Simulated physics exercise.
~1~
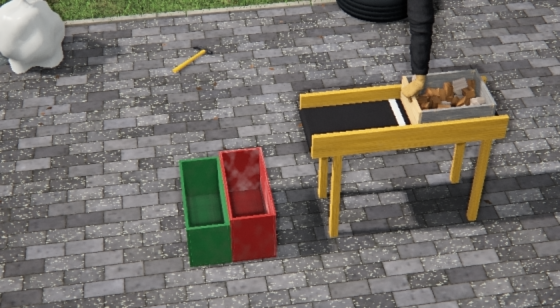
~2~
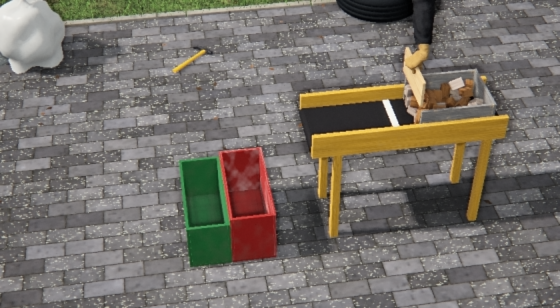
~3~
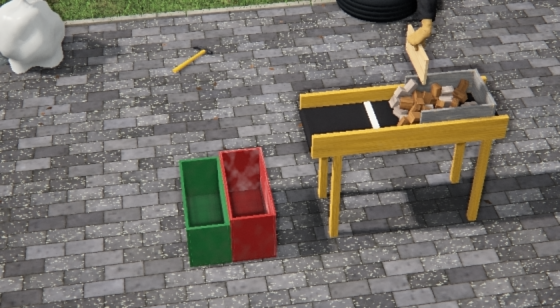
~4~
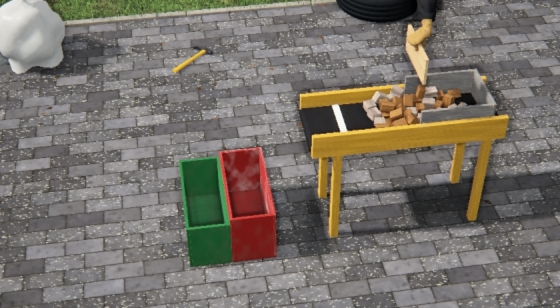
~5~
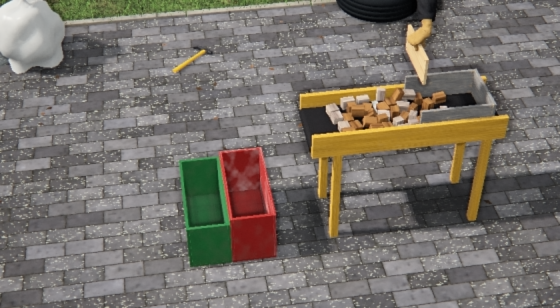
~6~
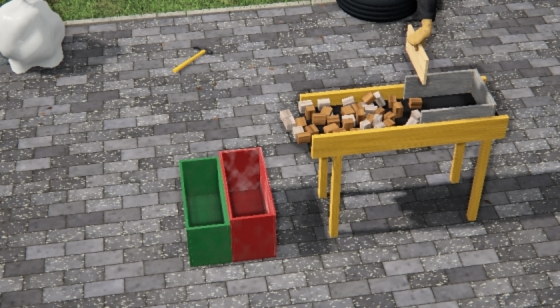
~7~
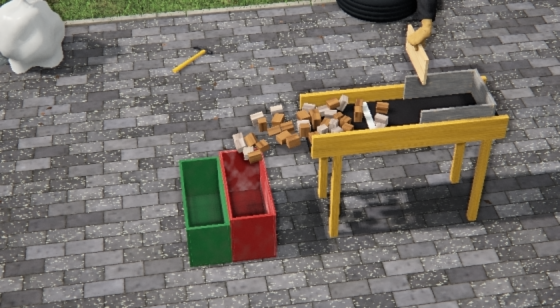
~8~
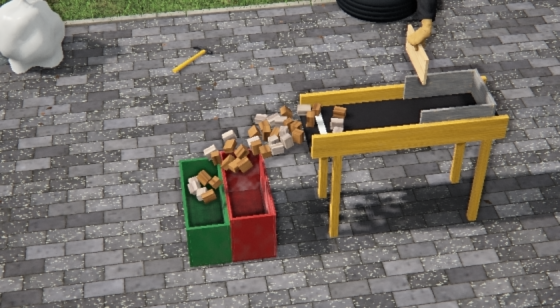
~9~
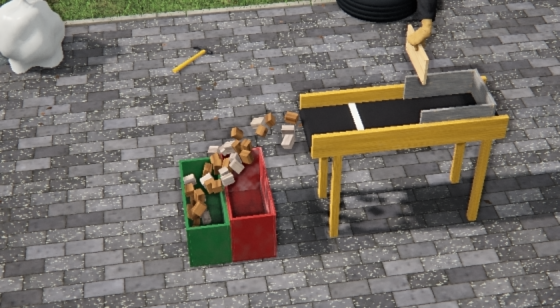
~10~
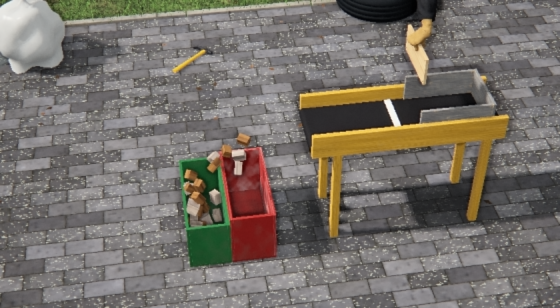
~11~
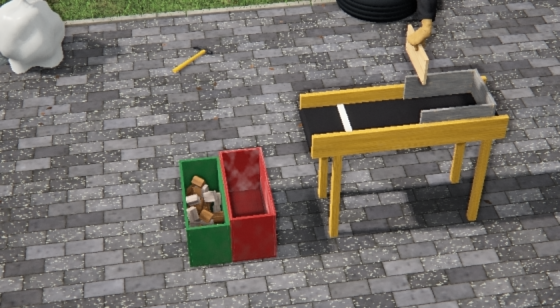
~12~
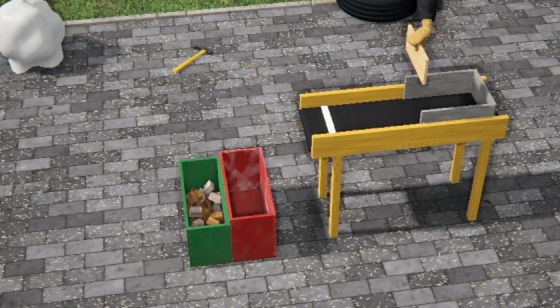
A heap of small wooden blocks rode left along a yellow-framed black belt after a hand lifted the gate of a grey pen, then flew off the end, sailed over the red tub and all landed in the green one beyond it.
